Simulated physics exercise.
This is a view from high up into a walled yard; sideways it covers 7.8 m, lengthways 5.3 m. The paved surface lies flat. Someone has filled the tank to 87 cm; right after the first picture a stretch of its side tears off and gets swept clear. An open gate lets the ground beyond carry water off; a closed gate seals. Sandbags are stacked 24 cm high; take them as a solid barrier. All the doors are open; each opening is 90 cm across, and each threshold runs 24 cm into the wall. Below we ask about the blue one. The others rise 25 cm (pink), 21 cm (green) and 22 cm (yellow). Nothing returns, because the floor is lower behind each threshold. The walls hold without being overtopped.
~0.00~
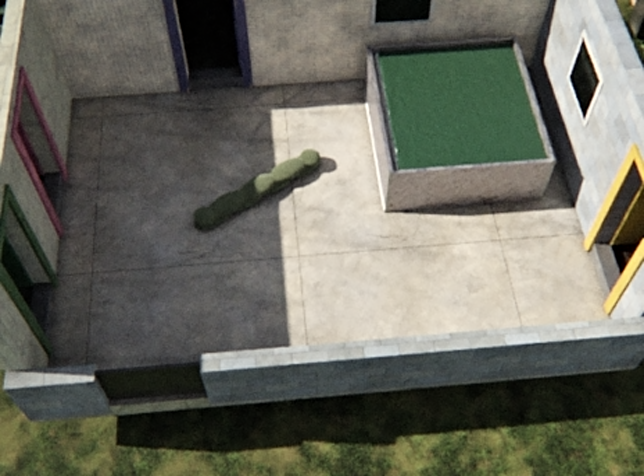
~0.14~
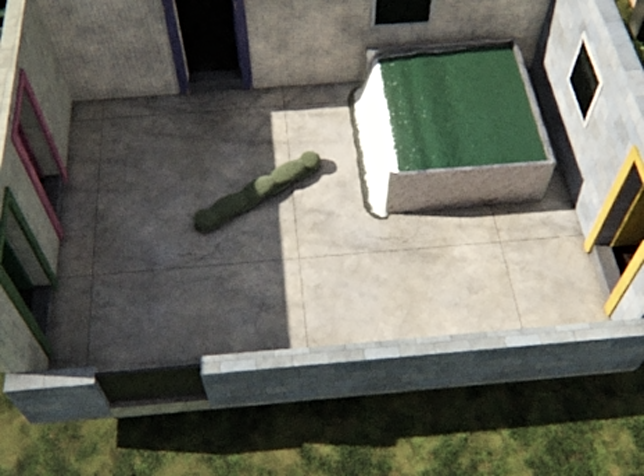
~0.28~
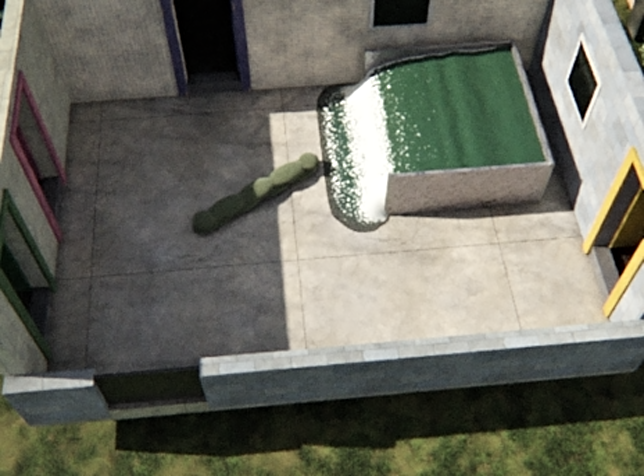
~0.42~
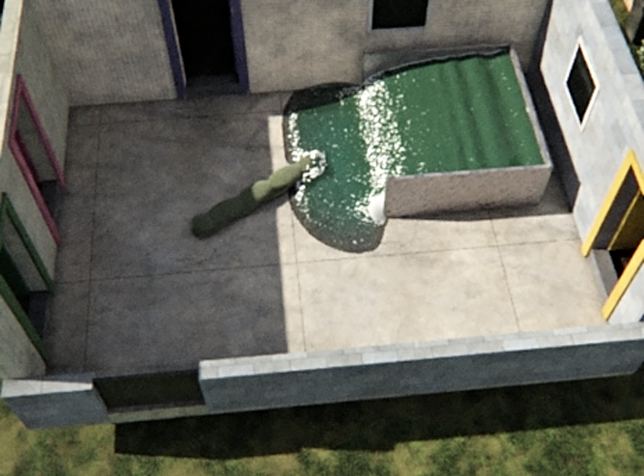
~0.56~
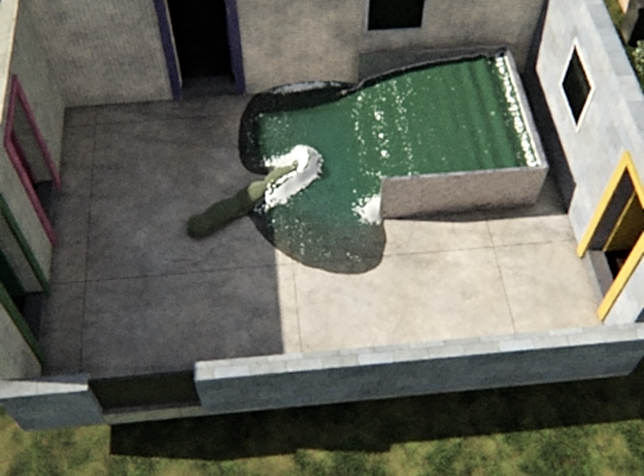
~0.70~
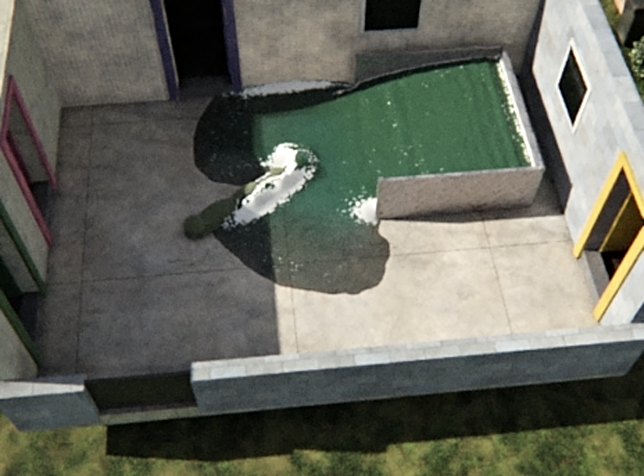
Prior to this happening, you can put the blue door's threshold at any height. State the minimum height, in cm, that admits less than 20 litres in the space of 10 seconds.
19 cm, roughly.
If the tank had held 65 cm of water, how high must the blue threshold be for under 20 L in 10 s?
Required height: Approx. 14.0 cm.
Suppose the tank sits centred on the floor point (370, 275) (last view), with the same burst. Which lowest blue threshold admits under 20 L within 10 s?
Roughly 16 centimetres.
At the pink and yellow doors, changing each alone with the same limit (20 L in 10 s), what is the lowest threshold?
You'd want some 24 cm at pink and some 21 cm at yellow.
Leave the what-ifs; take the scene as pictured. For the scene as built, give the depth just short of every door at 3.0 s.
Centimetres: Pink = 28, blue = 19, green = 40, yellow = 0.
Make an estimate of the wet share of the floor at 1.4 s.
Approximately 55 %.
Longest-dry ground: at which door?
Yellow.
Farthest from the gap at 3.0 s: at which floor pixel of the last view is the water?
Close to pixel (35, 405).
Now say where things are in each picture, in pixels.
In the first picture, still water, 87 cm deep, in the tank at (456, 104); the blue door at (210, 45) is dry.
In the second picture, water pours out at (379, 137) and has run 0.3 m, to (372, 211); about 7 cm deep outside, 87 cm at the back.
In the third picture, water pours out at (377, 139) and has run 0.8 m, to (333, 202); about 14 cm deep outside, 87 cm at the back.
In the fourth picture, the front is at (297, 205), 1.3 m from the gap at (376, 144); 3.7 m2 of floor is wet, 85 cm left at the back.
In the fifth picture, the gap is at (372, 145), the front 2.0 m out at (247, 161); the back of the tank holds 77 cm.
In the sixth picture, the gap is at (368, 146), the front 2.7 m out at (202, 164); the back of the tank holds 73 cm; the blue door at (200, 53), 2.9 m from the gap, is still 0.2 m from the nearest water.
After 1.4 s water covers 55 % of the floor, deepest (52 cm) near (308, 168); 18 cm at the blue door, 0 litres in over its 23 cm threshold.
After 3.0 s water covers 65 % of the floor, deepest (50 cm) near (43, 320); 19 cm at the blue door, 7 litres in over its 23 cm threshold.
After 10.0 s water covers 95 % of the floor, deepest (28 cm) near (517, 78); 13 cm at the blue door, 7 litres in over its 23 cm threshold.
At the blue door as built, the water arrived by 0.8 s and peaked near 28 cm at 2.0 s.
With a threshold of 16 cm, 35 litres would have come in within the 10 s; with 22 cm, 11 litres. So under 20 litres takes about 19 cm.
